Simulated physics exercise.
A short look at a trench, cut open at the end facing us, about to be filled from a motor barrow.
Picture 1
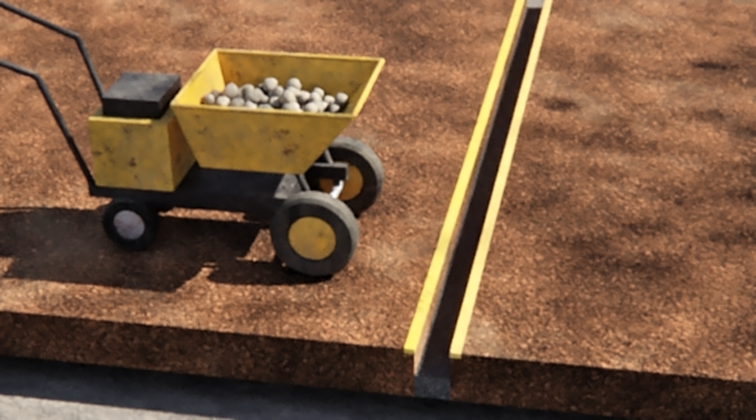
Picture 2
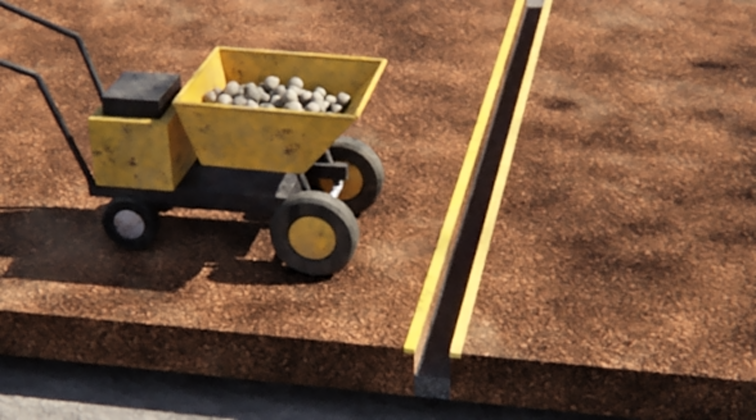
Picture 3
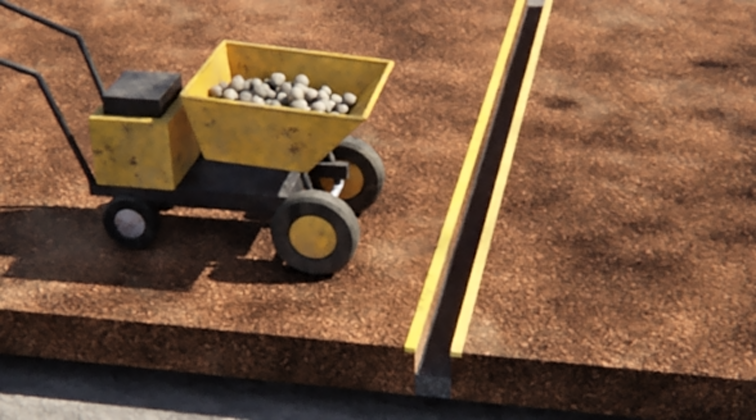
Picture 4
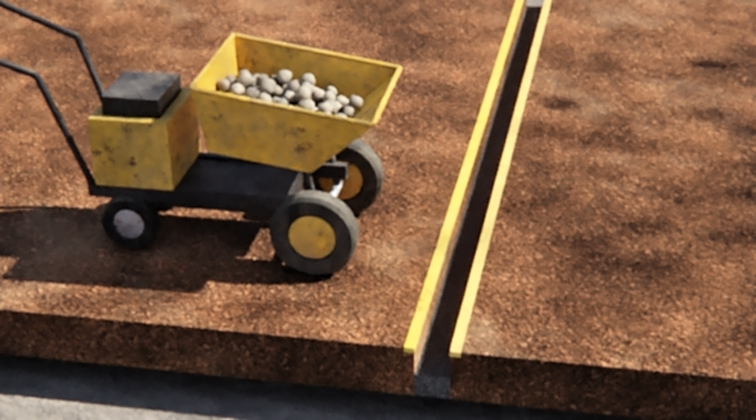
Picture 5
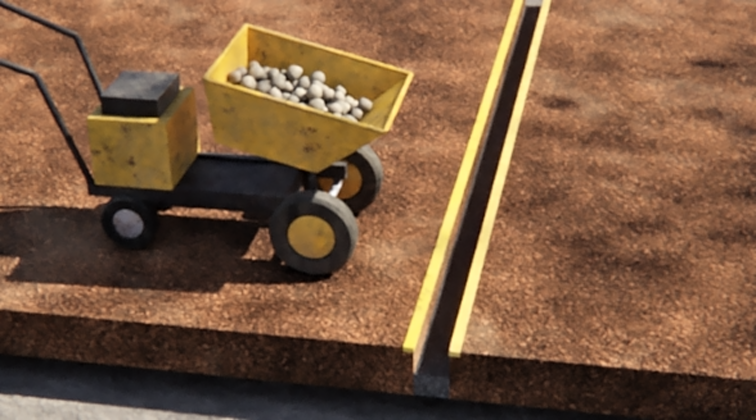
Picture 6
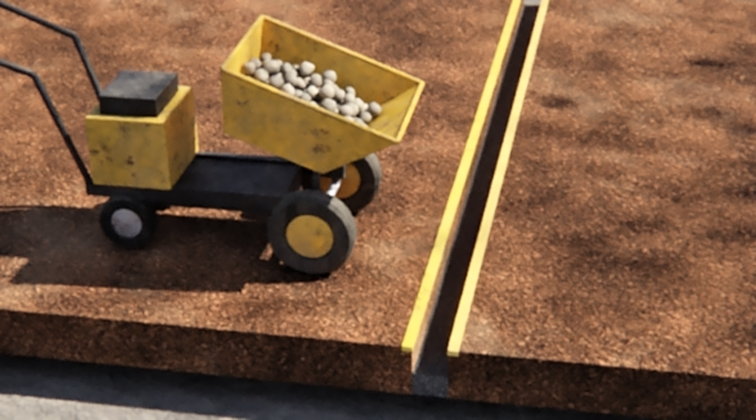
A yellow motor barrow's skip, loaded with rounded grey stones, tilted slowly at first and then more clearly to the right, while its wheels stayed nearly still beside a narrow, yellow-edged trench in brown ground.
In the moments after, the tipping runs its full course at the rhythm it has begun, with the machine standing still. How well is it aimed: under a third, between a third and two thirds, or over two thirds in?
The trench takes less than a third.
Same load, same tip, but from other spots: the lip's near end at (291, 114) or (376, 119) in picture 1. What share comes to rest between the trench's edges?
About 40 and 0 per cent.
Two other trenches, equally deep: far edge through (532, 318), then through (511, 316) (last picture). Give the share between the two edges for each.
First some 90, then 90 per cent.
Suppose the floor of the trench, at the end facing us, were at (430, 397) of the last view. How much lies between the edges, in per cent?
Near 20 %.
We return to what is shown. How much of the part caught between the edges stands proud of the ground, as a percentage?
Some 10 per cent.
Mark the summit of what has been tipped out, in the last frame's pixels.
Close to (503, 235).
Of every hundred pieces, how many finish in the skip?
Near 20 %.
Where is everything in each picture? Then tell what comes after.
In the first frame, lip of the skip at (353, 118), level; top of the load at (276, 104), river pebbles; first edge of the trench at (422, 310); far edge at (466, 314), the trench under half as wide as the skip, and about as deep as wide.
In the second frame, lip of the skip at (355, 118), tipped barely; top of the load at (277, 103).
In the third frame, lip of the skip at (363, 120), tipped barely; top of the load at (257, 104).
In the fourth frame, lip of the skip at (372, 125), tipped a little; top of the load at (252, 95).
In the fifth frame, lip of the skip at (384, 133), tipped a little; top of the load at (265, 86).
In the sixth frame, lip of the skip at (397, 142), tipped clearly; top of the load at (261, 81); first edge of the trench at (419, 308); far edge at (463, 312).
Soon, skip tipped steeply; all in the skip.
A while on, skip tipped right over; most in the skip; a stray few in or heaped over the trench; about a quarter beyond it; a stray few falling.
Towards the end, skip tipped right over; about a quarter in the skip; about a quarter in or heaped over the trench; about half beyond it.
Finally, skip tipped right over; about a quarter in the skip; about a quarter in or heaped over the trench; about half beyond it.
